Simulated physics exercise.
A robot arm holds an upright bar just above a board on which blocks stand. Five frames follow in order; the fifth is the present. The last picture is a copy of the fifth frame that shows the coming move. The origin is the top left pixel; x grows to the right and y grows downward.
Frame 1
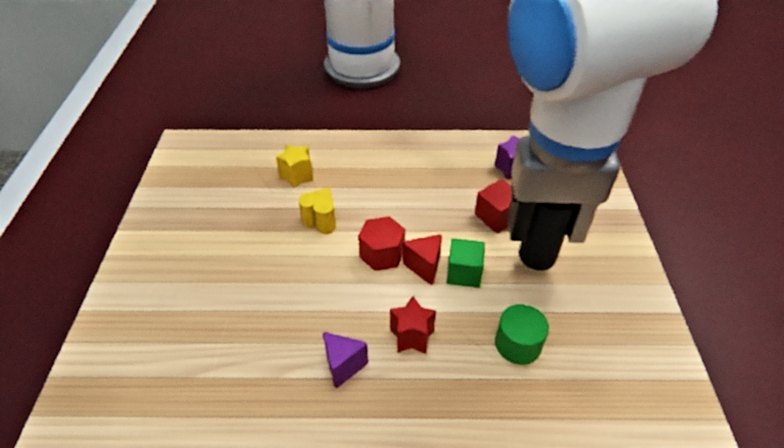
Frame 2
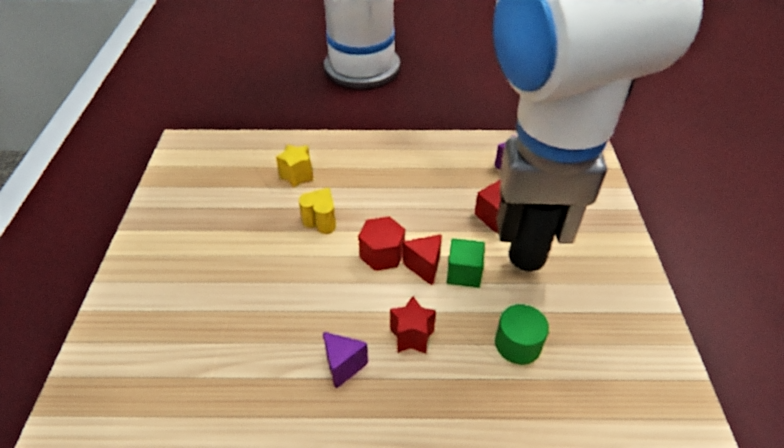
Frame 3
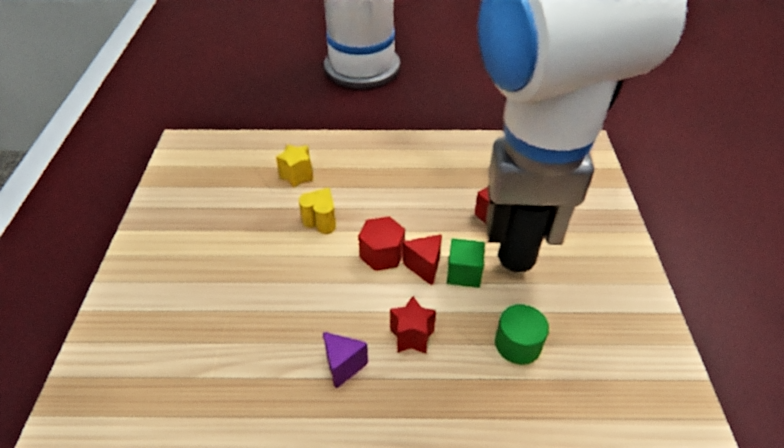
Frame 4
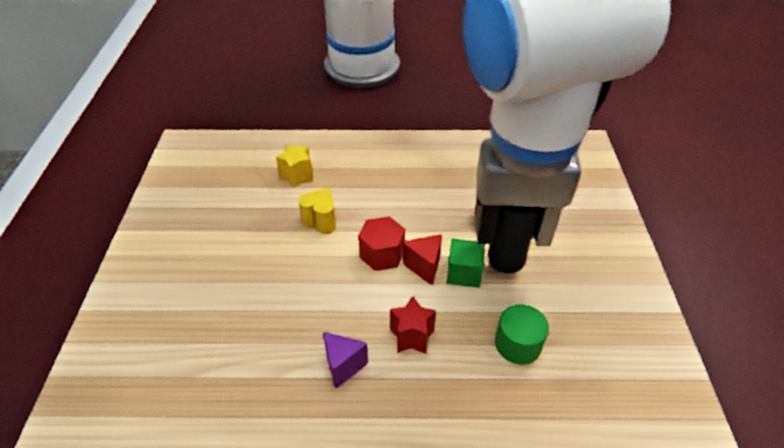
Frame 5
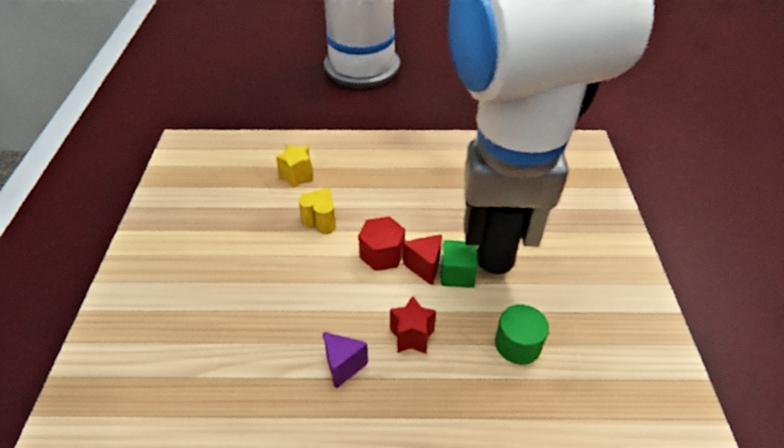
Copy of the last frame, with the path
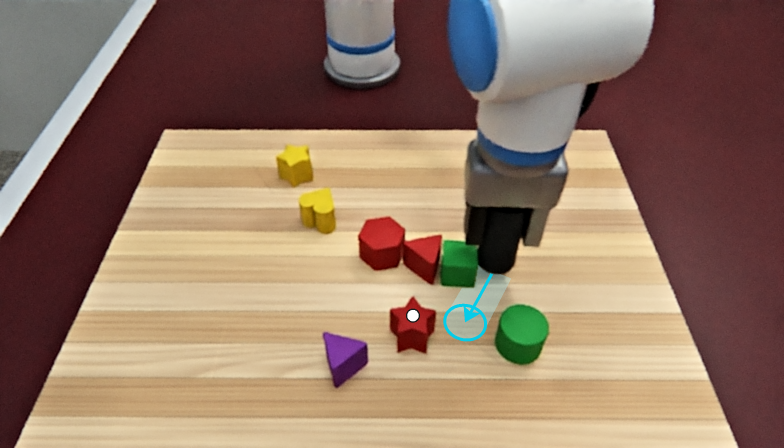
On a wooden board scattered with colourful blocks, a robot arm slid its dark upright bar slowly left until it met the green cube and nudged it slightly toward the red triangular block.
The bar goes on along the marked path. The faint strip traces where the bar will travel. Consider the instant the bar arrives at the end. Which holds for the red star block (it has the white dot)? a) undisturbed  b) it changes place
I'll go with a - undisturbed.
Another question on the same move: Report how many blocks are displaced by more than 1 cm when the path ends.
Only one block.
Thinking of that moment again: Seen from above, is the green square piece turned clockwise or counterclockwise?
With the clock.
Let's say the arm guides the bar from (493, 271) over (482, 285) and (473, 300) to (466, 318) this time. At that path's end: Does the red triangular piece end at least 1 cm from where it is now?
I expect so.
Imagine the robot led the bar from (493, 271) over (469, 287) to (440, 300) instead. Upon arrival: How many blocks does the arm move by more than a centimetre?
Answer: 3+.
The line goes in a line from (493, 271) to (465, 322); the dot is on the red star block.
What follows on the original path. Halfway along, bar at (482, 286); red triangular piece at (423, 246); green square piece at (450, 259), turned 20° clockwise.
At the end, bar at (467, 312); red star block unmoved; red triangular piece at (422, 246), turned 15° clockwise; green square piece at (449, 259), turned 25° clockwise.
